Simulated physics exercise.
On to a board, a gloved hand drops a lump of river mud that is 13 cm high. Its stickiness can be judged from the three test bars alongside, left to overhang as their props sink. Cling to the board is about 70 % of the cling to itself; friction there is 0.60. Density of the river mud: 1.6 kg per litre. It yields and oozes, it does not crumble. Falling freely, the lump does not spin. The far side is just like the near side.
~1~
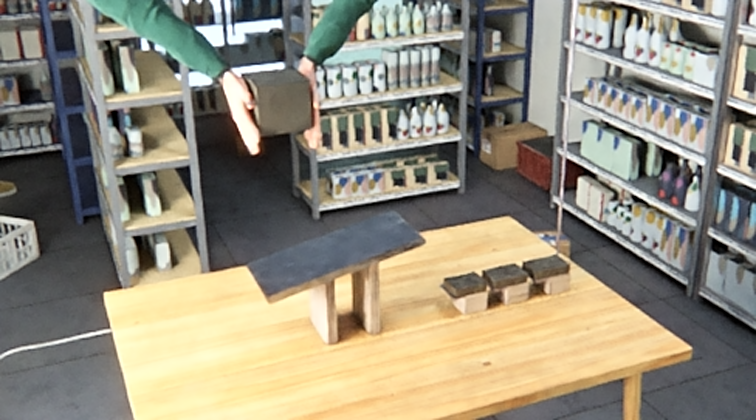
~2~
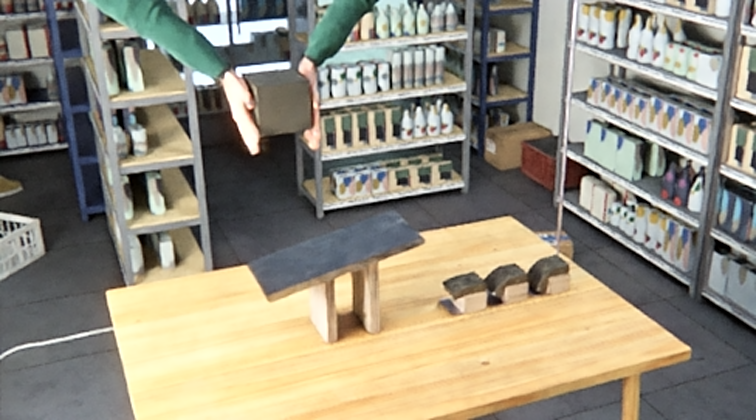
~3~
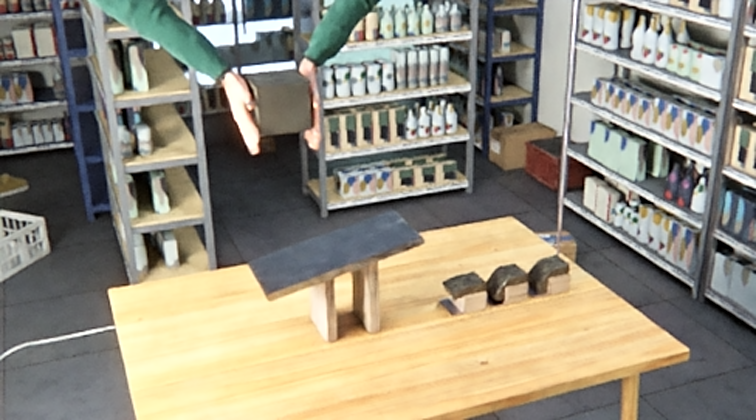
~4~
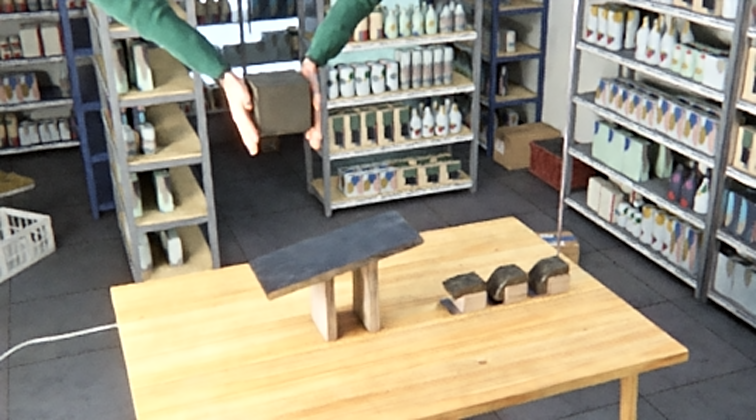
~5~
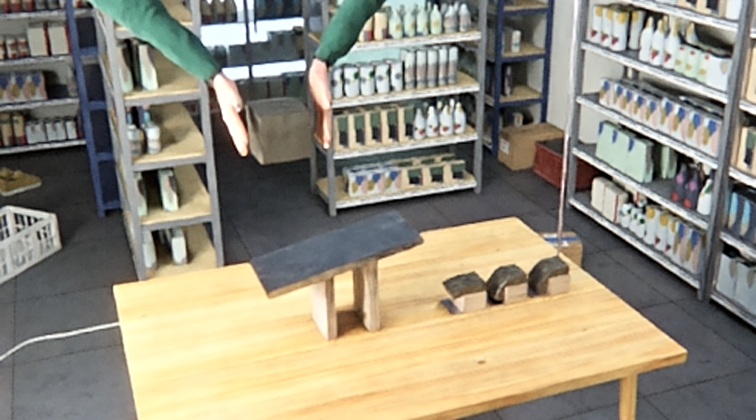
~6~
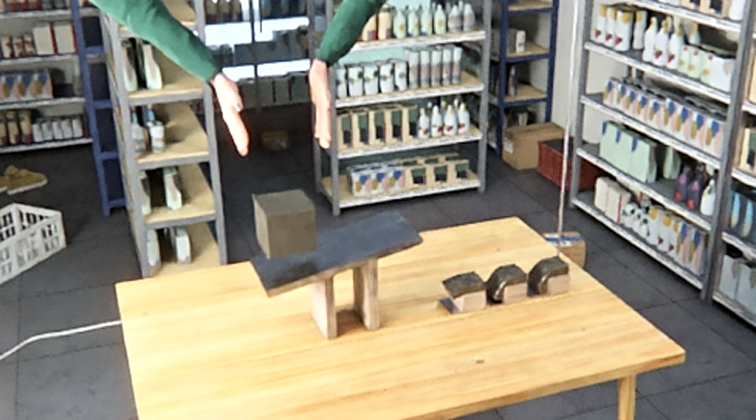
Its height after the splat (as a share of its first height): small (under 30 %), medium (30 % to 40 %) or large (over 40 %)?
Middle band (30 % to 40 %).
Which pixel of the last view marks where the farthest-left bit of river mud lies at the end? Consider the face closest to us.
I'd point to around (263, 283).
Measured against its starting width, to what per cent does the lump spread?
Some 220 %.
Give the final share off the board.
Around 40 per cent is off the board.
Another 0.11 s on from the sixth picture, it stands 36 % of its first height and 10 % has gone off the board.
Another 0.24 s on from the sixth picture, it stands 34 % of its first height and 33 % has gone off the board.
Another 0.38 s on from the sixth picture, it stands 34 % of its first height and 40 % has gone off the board.
Another 0.51 s on from the sixth picture, it stands 34 % of its first height and 41 % has gone off the board.
Another 0.61 s on from the sixth picture, at the end, it stands 34 % of its first height and 41 % has gone off the board.
